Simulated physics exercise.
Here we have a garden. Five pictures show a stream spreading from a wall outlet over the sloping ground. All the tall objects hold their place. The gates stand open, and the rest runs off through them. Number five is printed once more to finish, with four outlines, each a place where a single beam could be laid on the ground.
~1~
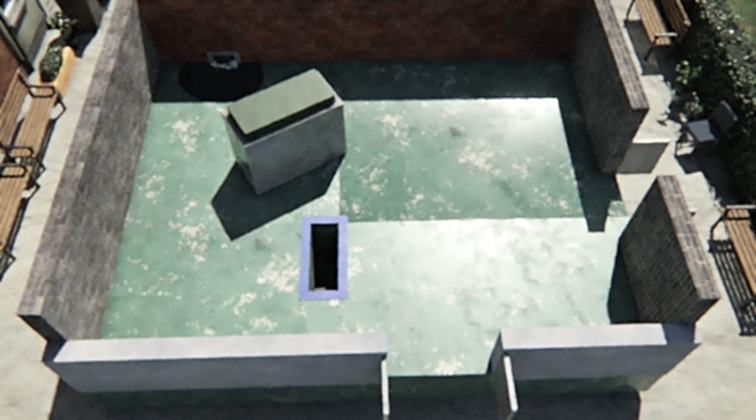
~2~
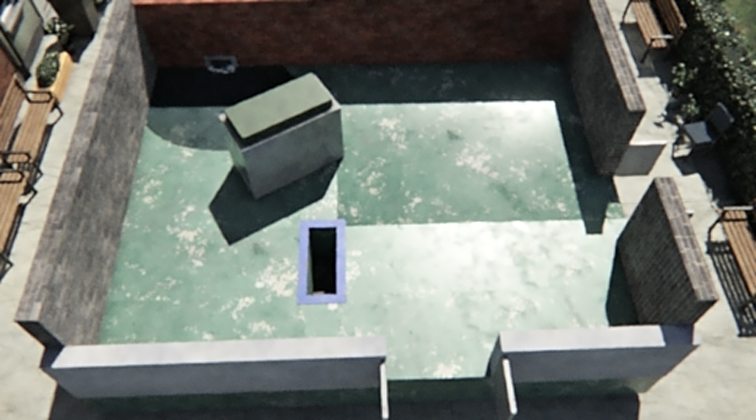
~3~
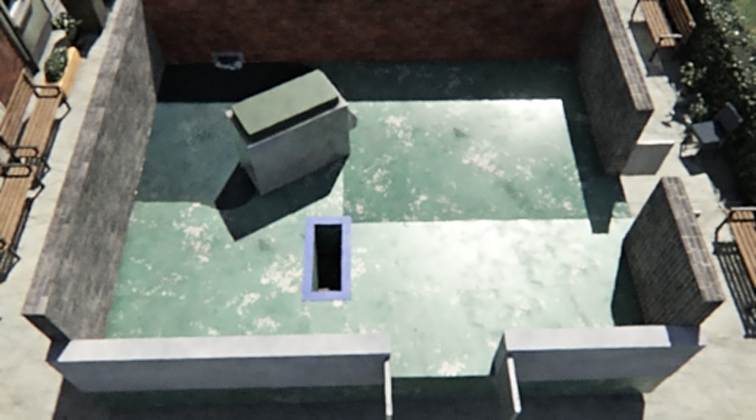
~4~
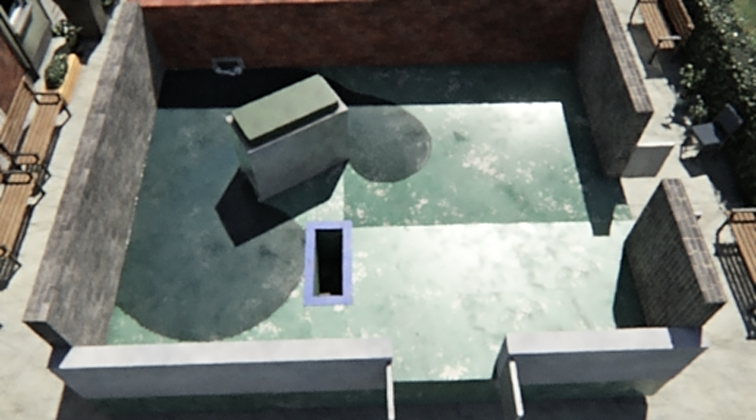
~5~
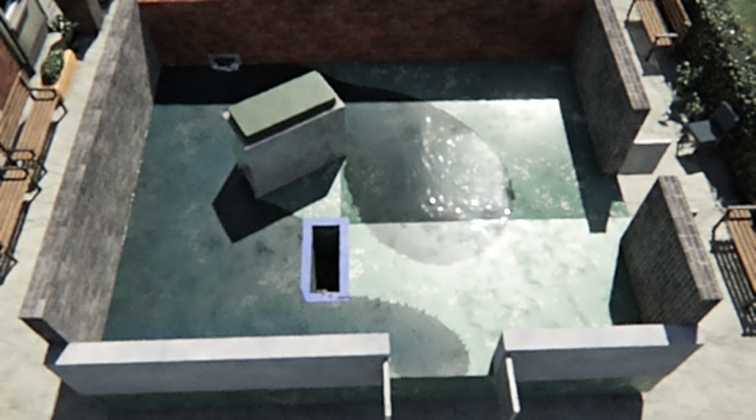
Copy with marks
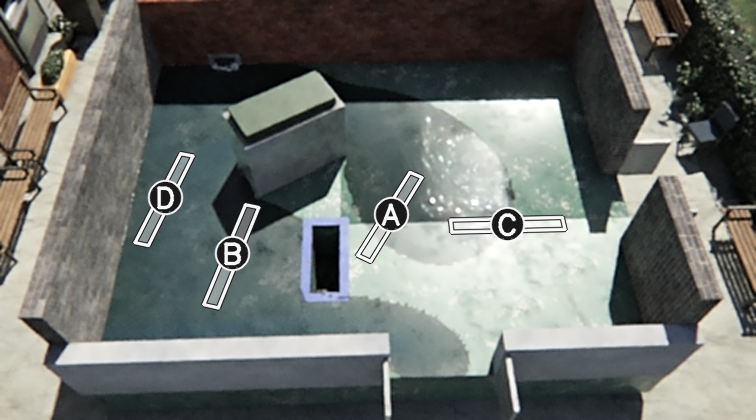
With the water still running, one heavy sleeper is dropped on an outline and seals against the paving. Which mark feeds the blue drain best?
A is best.
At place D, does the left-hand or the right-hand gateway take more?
The left gate.
On the marked copy, A from (364, 258) to (416, 174); B from (210, 306) to (252, 206); C from (451, 226) to (563, 223); D from (141, 244) to (186, 154).
If A is chosen, about 16 % of the stream goes into the blue drain, about 83 % out by the gates.
If B is chosen, about 12 % of the stream goes into the blue drain, about 86 % out by the gates.
If C is chosen, about 10 % of the stream goes into the blue drain, about 89 % out by the gates.
If D is chosen, about 10 % of the stream goes into the blue drain, about 88 % out by the gates.
